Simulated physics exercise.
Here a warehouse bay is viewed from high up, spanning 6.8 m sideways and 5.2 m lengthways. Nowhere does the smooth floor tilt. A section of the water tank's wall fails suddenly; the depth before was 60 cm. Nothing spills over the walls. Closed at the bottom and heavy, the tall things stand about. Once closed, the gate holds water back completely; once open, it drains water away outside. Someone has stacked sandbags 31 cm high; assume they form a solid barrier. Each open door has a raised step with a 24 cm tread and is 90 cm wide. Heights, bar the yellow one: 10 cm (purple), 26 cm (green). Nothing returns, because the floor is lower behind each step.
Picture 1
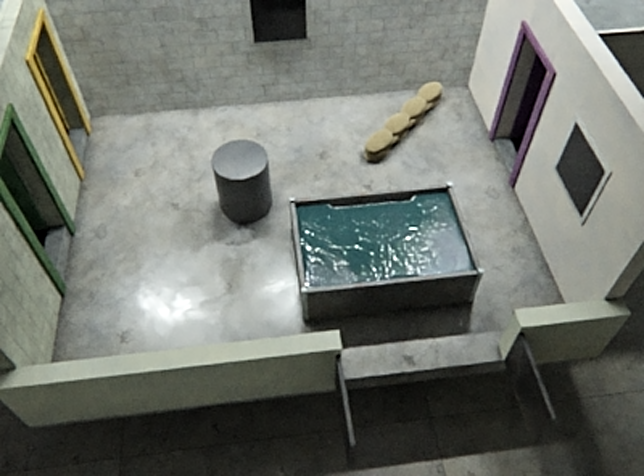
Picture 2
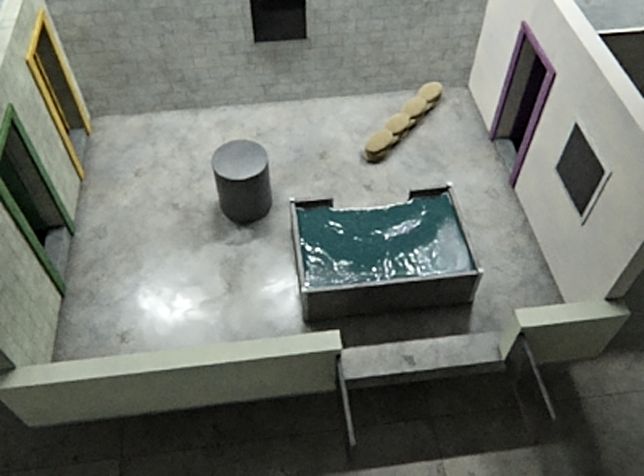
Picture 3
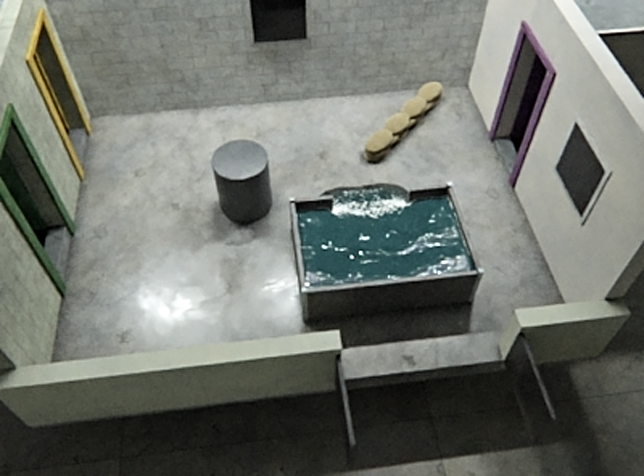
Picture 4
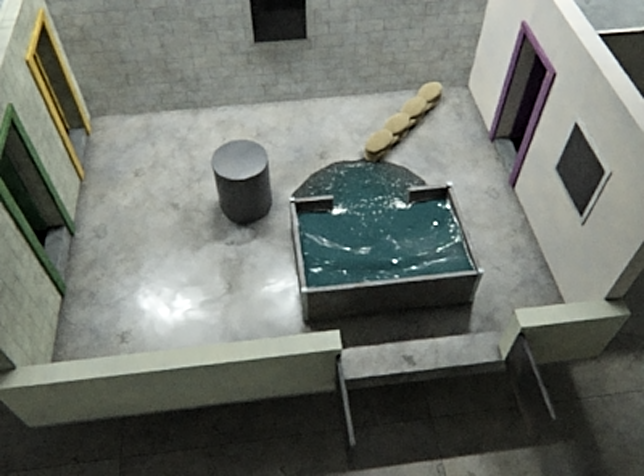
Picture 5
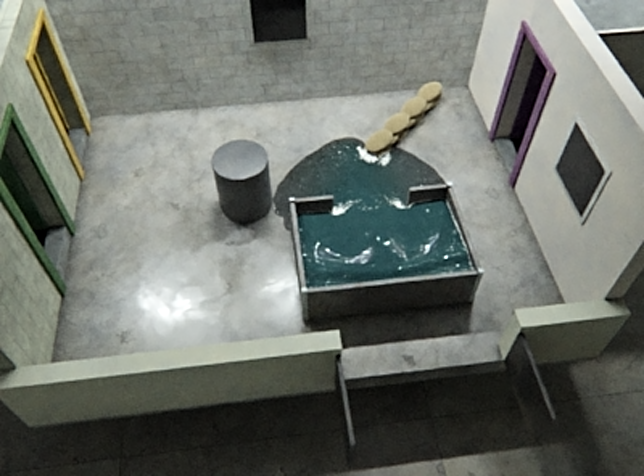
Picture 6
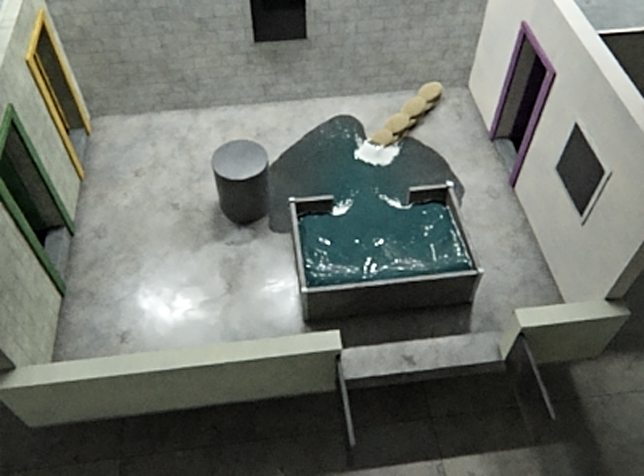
Green water poured out through a gap in the far side of a full tank and spread across the grey floor in a widening dark pool, foaming white around the near end of the stacked sandbags.
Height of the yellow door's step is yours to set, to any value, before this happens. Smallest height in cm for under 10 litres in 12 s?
Around 14.5 cm.
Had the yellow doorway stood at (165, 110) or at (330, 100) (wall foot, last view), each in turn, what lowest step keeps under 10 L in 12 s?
About 8.0 cm for the first and 22 cm for the second.
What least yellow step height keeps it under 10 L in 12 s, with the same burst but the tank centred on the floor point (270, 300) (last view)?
Then it needs to be around 7.5 cm high.
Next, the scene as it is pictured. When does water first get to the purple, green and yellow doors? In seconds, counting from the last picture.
Purple: 1.3 s; green: 3.2 s; yellow: 2.0 s.
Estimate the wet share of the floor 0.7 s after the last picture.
Wet share: Around 25 %.
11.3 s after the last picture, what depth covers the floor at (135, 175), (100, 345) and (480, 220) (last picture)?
Roughly 5, then 7, then 6 cm.
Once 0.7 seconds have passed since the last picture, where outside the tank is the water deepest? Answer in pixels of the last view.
(373, 164).
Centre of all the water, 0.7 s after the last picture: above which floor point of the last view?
Approximately (370, 223).
Then, 0.7 s after the last picture water covers 25 % of the floor, deepest (36 cm) near (373, 164); it has not reached the yellow door.
Then, 2.3 s after the last picture water covers 40 % of the floor, deepest (29 cm) near (435, 93); 13 cm at the yellow door, 0 litres in over its 18 cm step.
Then, 11.3 s after the last picture water covers 95 % of the floor, deepest (8 cm) near (517, 340); 5 cm at the yellow door, 1 litre in over its 18 cm step.
At the yellow door as built, the water peaked near 18 cm, 2.9 s after the last picture.
Run again over the same 12 s with other heights there, 22 litres in over 12.5 cm, 3 litres over 17 cm. The limit of 10 litres is kept from about 14.5 cm up.
